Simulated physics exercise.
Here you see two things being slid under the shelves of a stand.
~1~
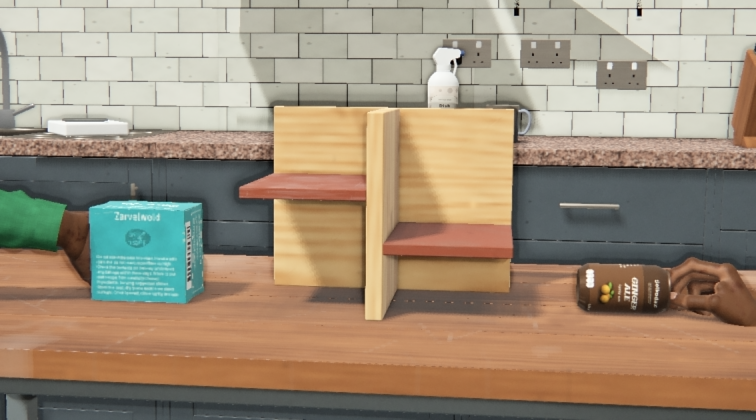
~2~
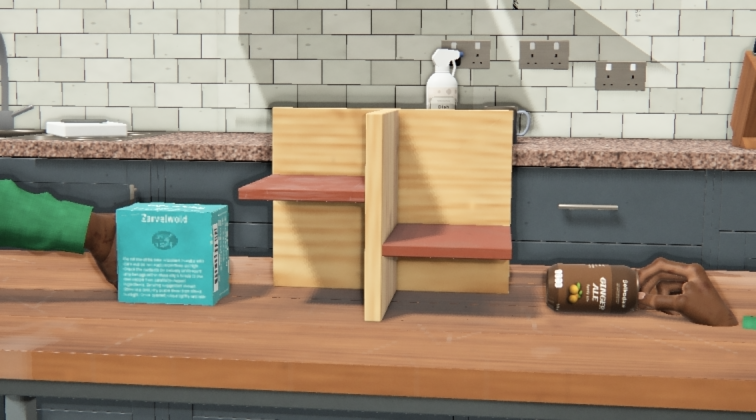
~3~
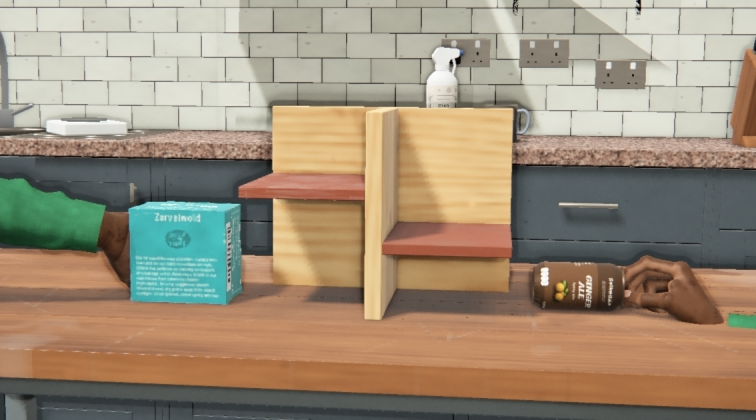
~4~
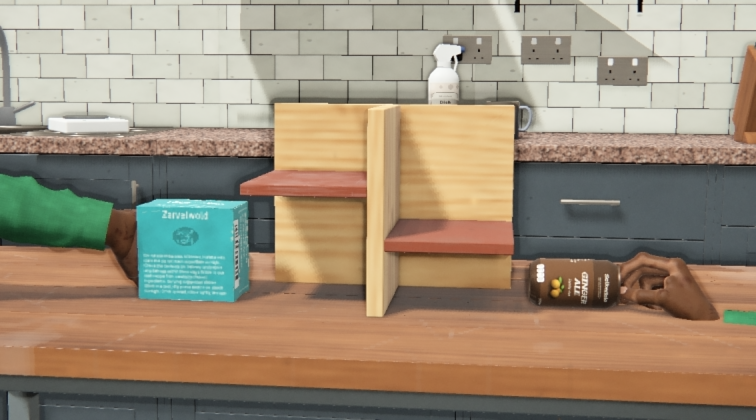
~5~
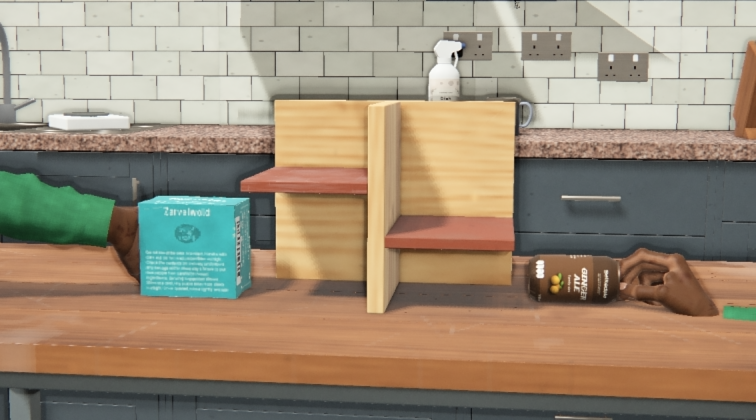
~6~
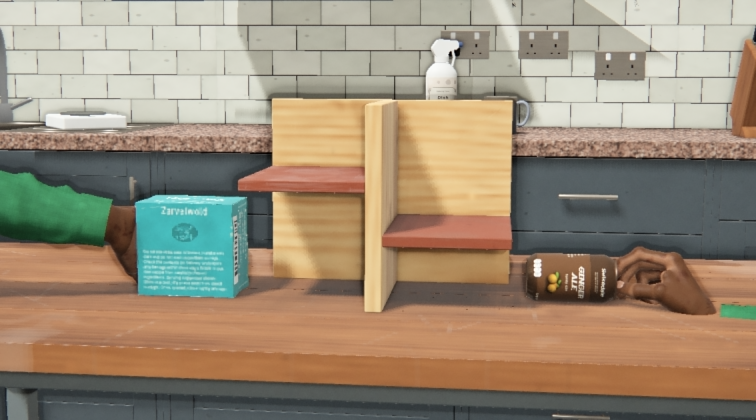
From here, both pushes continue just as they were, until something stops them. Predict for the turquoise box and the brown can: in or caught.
Turquoise box: Enough clearance; brown can: Enough clearance.
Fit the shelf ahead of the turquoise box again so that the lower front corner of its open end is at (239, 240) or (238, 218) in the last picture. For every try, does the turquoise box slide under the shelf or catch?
So, in order, it is held back and after that it is held back.
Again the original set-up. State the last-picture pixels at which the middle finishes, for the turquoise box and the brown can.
The turquoise box around (309, 248); the brown can around (463, 276).
Then, 0.38 s past the last view, turquoise box sliding up to the opening near (229, 246); brown can sliding up to the opening near (534, 277).
Then, 0.62 s past the last view, turquoise box part of the way in near (267, 247); brown can part of the way in near (493, 276).
Finally, the turquoise box slides in, near (309, 248); the brown can slides in, near (463, 276).
